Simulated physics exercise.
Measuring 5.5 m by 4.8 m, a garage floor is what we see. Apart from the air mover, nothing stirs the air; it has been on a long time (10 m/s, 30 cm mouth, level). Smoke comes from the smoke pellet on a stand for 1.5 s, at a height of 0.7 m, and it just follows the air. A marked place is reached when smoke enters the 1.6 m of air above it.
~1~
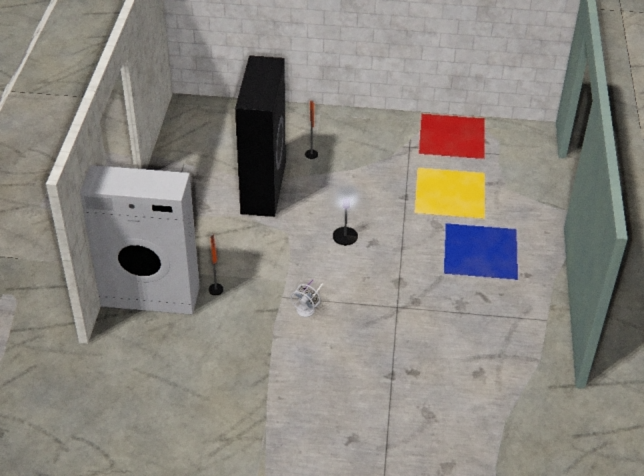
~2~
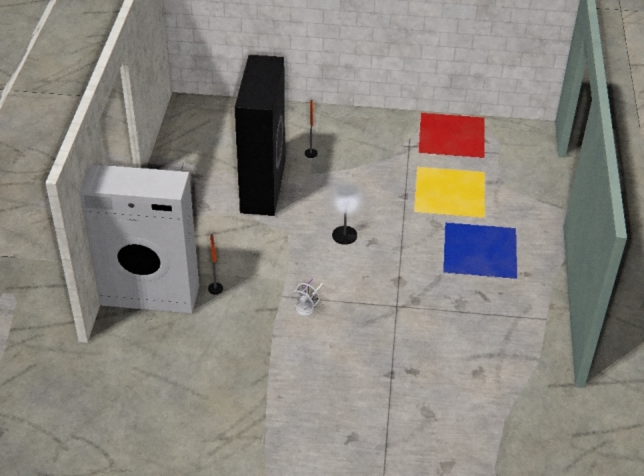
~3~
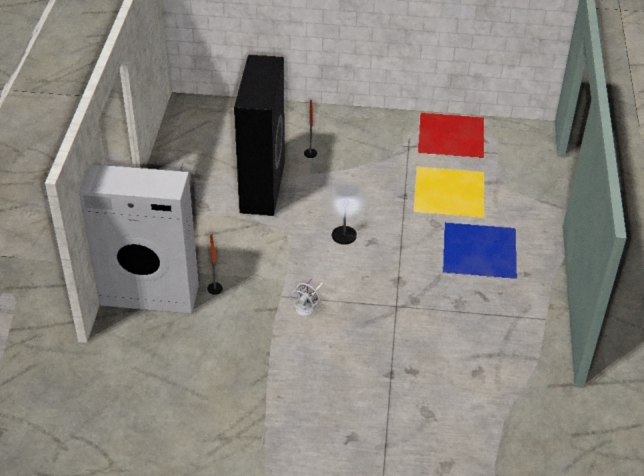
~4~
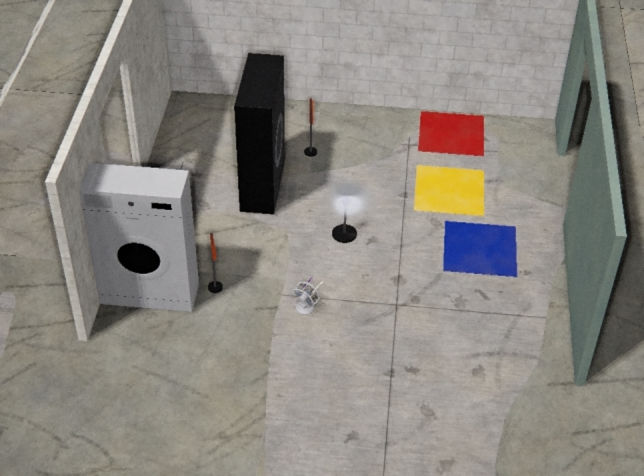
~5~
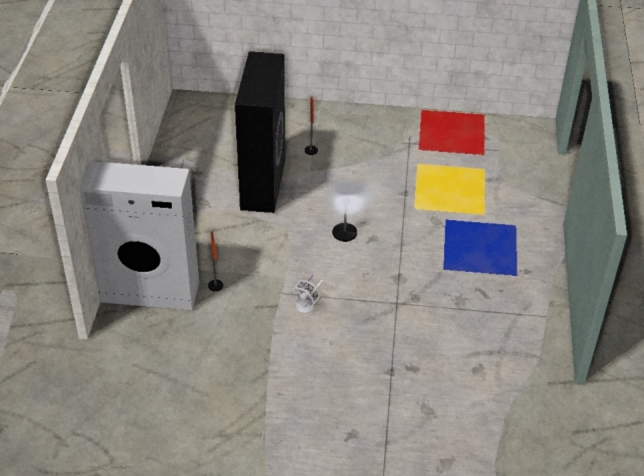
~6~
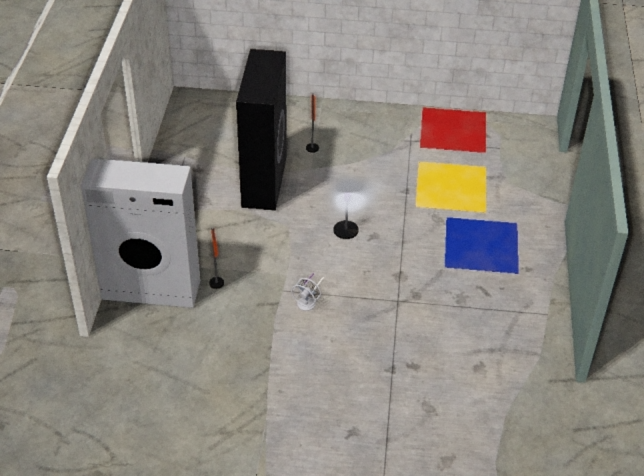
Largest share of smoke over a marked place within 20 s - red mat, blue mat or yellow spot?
It is the red one.
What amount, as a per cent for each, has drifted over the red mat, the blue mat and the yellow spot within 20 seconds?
60 % red, 0 % blue, 25 % yellow, roughly.
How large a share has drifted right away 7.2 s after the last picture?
Near 70 %.
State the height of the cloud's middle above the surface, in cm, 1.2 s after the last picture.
Somewhere near 40 cm high.
Then, 1.2 s after the last picture we count, 14 % has passed over the yellow spot, 29 % over the red mat and 0 % over the blue mat, with 100 % still about or yet to come, and the middle of the rest is near (386, 140).
Then, 3.2 s after the last picture we count, 23 % has passed over the yellow spot, 62 % over the red mat and 0 % over the blue mat, with 71 % still about or yet to come, and the middle of the rest is near (359, 28).
Then, 7.2 s after the last picture we count, 23 % has passed over the yellow spot, 62 % over the red mat and 0 % over the blue mat, with 30 % still about or yet to come, and the middle of the rest is near (173, 12).
Then, 19.2 s after the last picture we count, 24 % has passed over the yellow spot, 63 % over the red mat and 0 % over the blue mat, with 16 % still about or yet to come, and the middle of the rest is near (212, 185).
